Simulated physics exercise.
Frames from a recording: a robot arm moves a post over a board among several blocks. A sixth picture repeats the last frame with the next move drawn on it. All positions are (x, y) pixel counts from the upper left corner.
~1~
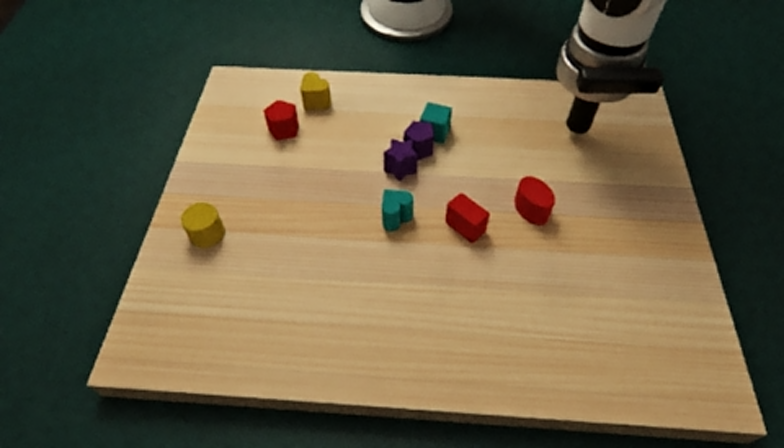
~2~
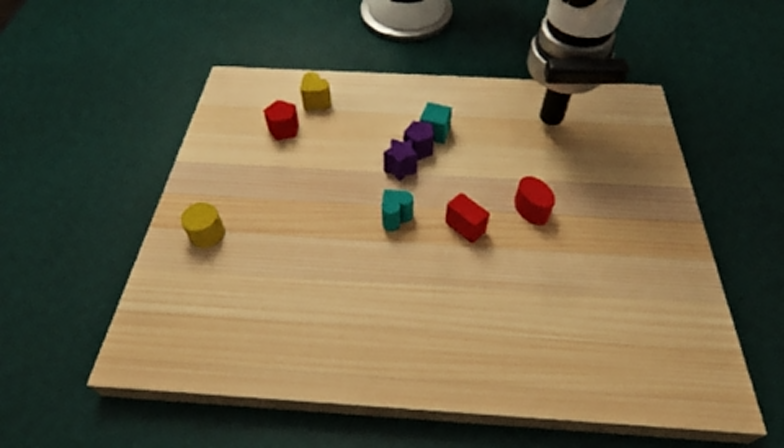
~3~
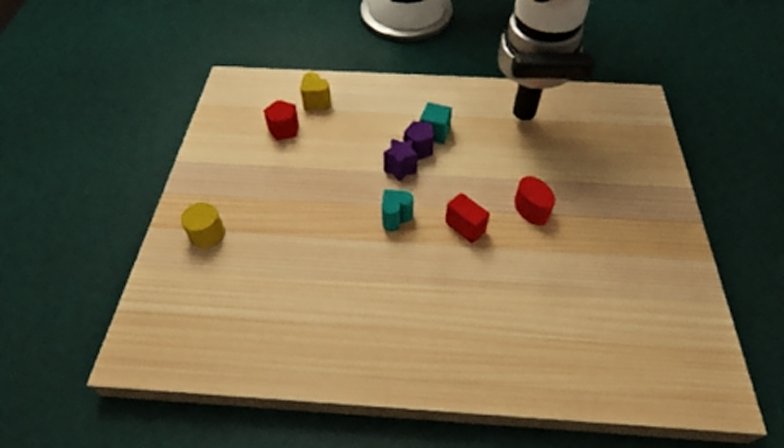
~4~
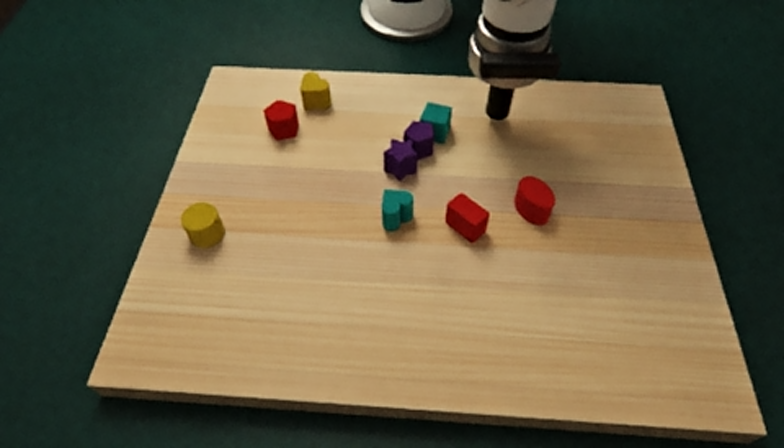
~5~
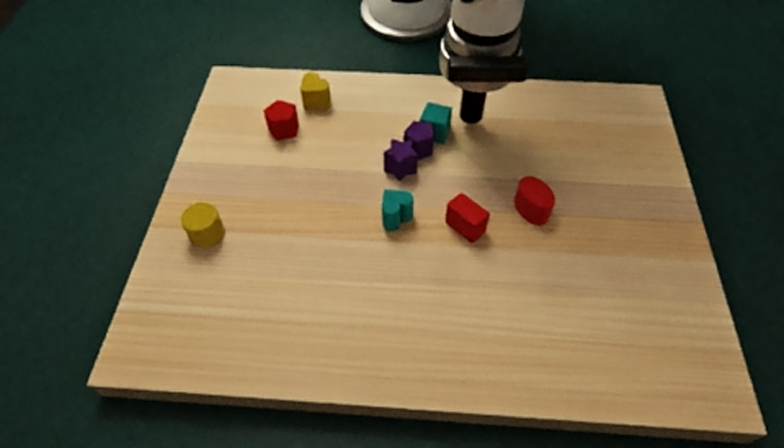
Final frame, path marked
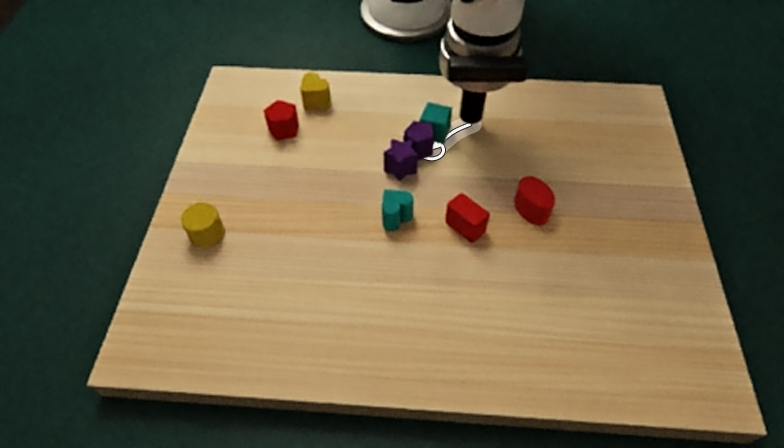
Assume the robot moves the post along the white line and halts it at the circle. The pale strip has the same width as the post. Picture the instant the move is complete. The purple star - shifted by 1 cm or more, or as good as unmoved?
Answer: Moved.
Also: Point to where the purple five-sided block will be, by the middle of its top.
By then it is at (408, 137).
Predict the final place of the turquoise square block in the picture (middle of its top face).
Its top centre lands on (417, 111).
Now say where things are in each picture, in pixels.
In the first picture, post's lower end (578, 126); purple star (401, 149); purple five-sided block (420, 130); turquoise square block (436, 113).
In the second picture, post (551, 118); blocks still.
In the third picture, post (524, 113); blocks still.
In the fourth picture, post (497, 113); blocks still.
In the fifth picture, post (471, 116); purple star (401, 149); purple five-sided block (420, 130); turquoise square block (436, 113).
Drawn move, from (470, 124) via (449, 135), ending at (431, 150).
Halfway along, post (450, 127); turquoise square block (425, 112).
At the end, post (432, 142); purple star (391, 157); purple five-sided block (408, 137); turquoise square block (417, 111).
